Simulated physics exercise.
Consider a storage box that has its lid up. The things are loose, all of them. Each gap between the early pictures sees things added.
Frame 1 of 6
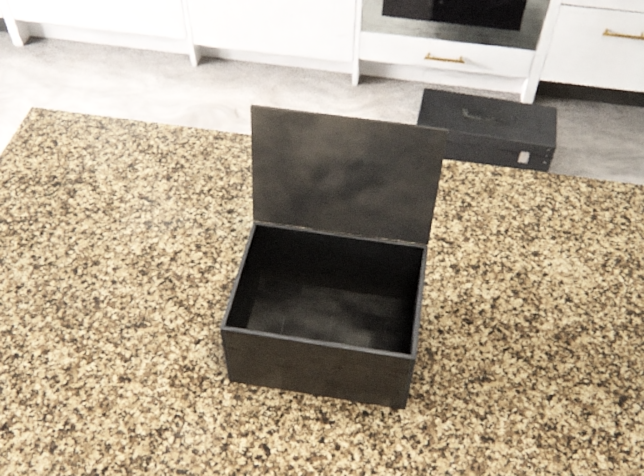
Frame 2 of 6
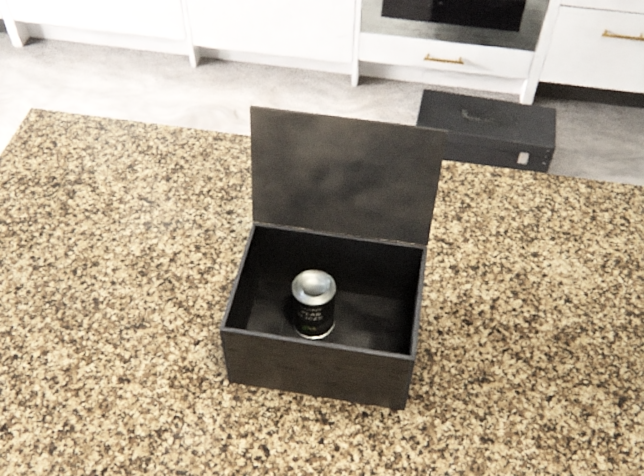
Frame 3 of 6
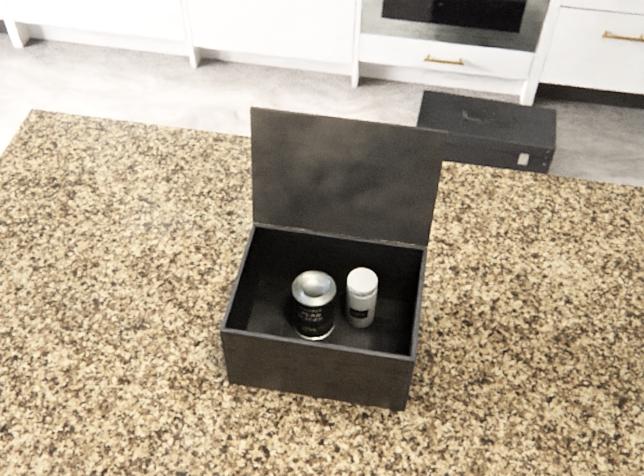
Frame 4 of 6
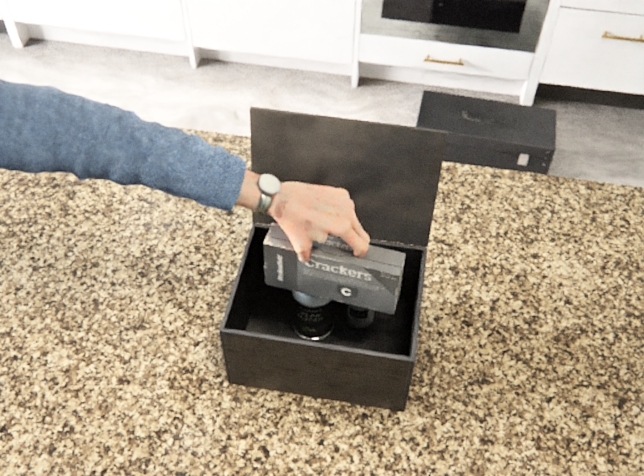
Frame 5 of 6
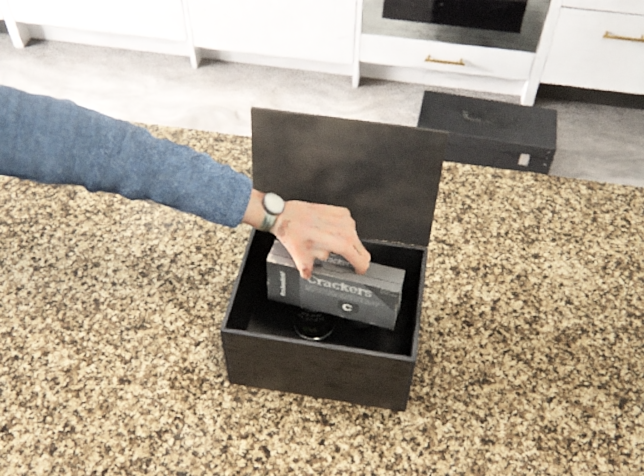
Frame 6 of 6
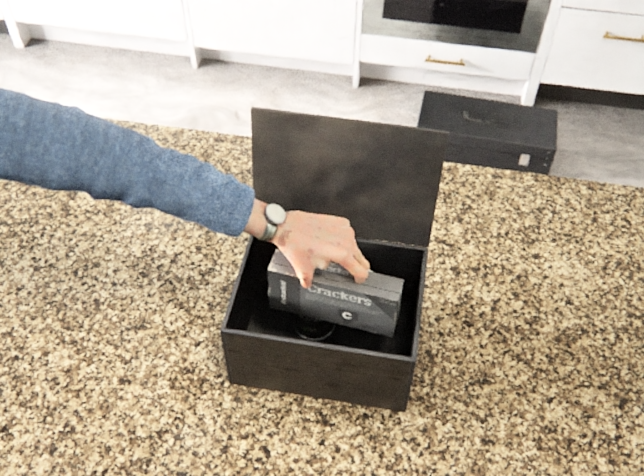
A black box gains a dark tin and a grey container, then a hand lowers in a grey crackers packet.
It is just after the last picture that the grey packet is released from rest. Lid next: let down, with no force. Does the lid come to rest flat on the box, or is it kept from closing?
Lies shut.
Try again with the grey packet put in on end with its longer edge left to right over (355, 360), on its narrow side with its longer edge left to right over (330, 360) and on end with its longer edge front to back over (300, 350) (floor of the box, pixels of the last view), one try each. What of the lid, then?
Try 1: Lid stays raised; try 2: Lid goes down; try 3: Lid stays raised.
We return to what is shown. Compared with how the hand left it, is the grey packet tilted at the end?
In the end, it winds up askew.
Then, 0.50 s later than the last frame, grey packet on its side near (326, 352).
Then, 1.50 s later than the last frame, lid 66° above the rim; grey packet on its side near (319, 357).
Then, 2.10 s later than the last frame, lid 23° above the rim; grey packet on its side near (319, 357).
When it is over, lid shut; lying over in the box, grey packet; the other 2 as before. End places, in pixels of the last picture, grey packet near (319, 357).
